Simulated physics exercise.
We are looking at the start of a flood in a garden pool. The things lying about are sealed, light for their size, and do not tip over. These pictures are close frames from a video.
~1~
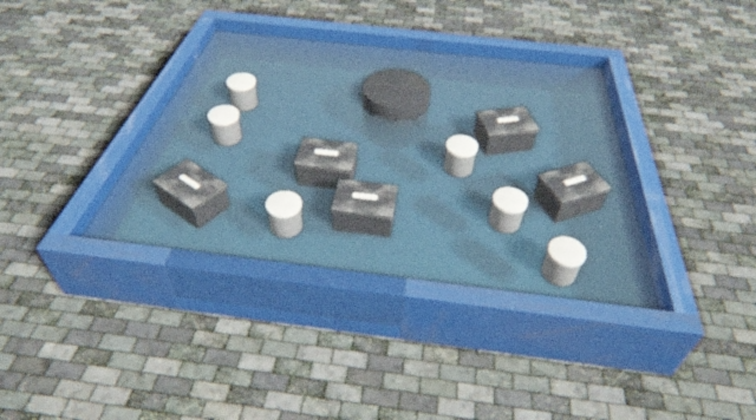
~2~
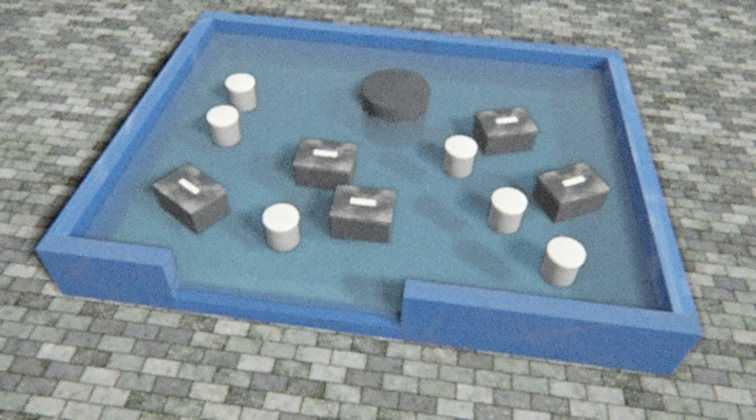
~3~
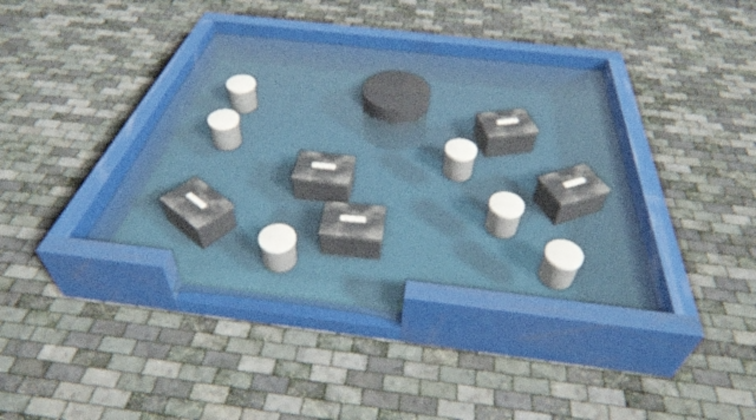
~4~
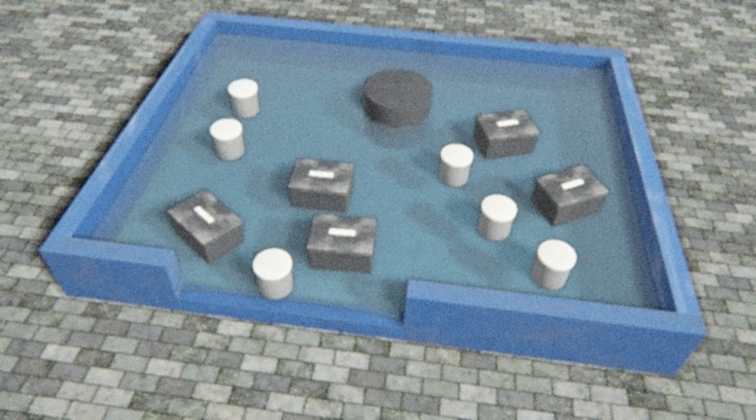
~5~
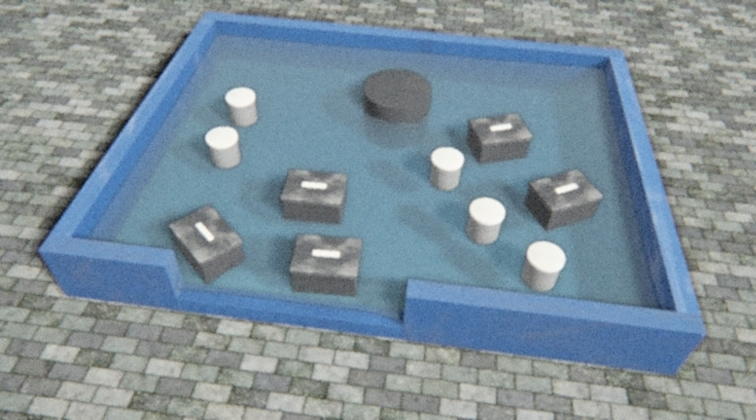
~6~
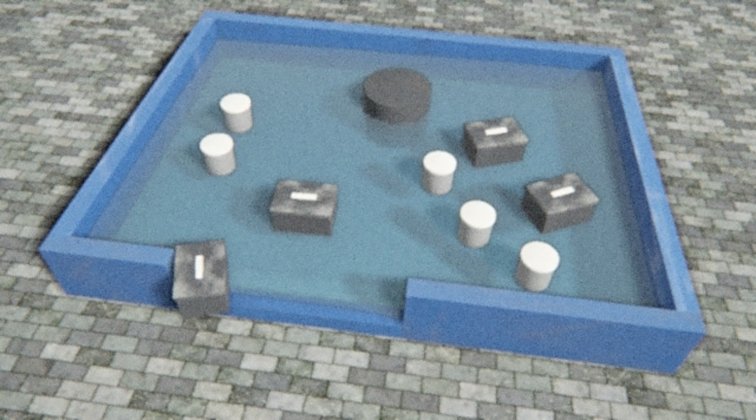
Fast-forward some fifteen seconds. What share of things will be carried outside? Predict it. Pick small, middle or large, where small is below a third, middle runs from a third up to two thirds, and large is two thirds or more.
Large.
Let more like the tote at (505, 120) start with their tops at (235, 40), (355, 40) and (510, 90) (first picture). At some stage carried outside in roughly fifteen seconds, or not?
Lab note - results by position: Retained, retained, retained.
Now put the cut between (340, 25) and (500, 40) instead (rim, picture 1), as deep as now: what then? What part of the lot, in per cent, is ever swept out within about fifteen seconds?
I'd put it near 30 per cent.
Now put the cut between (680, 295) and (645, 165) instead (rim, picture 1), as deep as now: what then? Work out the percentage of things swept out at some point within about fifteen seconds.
Roughly 60 in a hundred.
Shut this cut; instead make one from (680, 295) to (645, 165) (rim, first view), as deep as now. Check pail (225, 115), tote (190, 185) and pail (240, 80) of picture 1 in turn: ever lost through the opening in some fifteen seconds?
Going through them in sequence: Trapped, then trapped, then trapped.
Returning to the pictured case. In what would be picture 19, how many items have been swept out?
By that point the tally is 5.
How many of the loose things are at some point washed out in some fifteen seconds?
The count is 9.
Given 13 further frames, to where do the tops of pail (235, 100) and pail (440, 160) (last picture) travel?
They should end up near (218, 156) and (333, 256) respectively.
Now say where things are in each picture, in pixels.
The first picture shows a tote at (190, 183) floats; a tote at (326, 153) floats; 0 of 11 have shifted.
The second picture shows a tote at (189, 187), afloat; a tote at (325, 154), afloat; 1 of 11 have shifted.
The third picture shows a tote at (196, 201) floats, close to its start; a tote at (324, 167), afloat, close to its start; 4 of 11 have shifted.
The fourth picture shows a tote at (204, 216), afloat, close to its start; a tote at (321, 175), afloat, close to its start; 8 of 11 have shifted.
The fifth picture shows a tote at (205, 233), afloat, a stride from its start; a tote at (314, 186), afloat, close to its start; 11 of 11 have shifted.
The sixth picture shows a tote at (200, 268) floats, a stride from its start; a tote at (304, 197) floats, a stride from its start; 11 of 11 have shifted.
A moment on, 3 of 11 are out; 8 afloat.
Next, 5 of 11 are out; 6 afloat.
Later, 8 of 11 are out; 3 afloat.
In the end, 9 of 11 are out; 2 afloat.
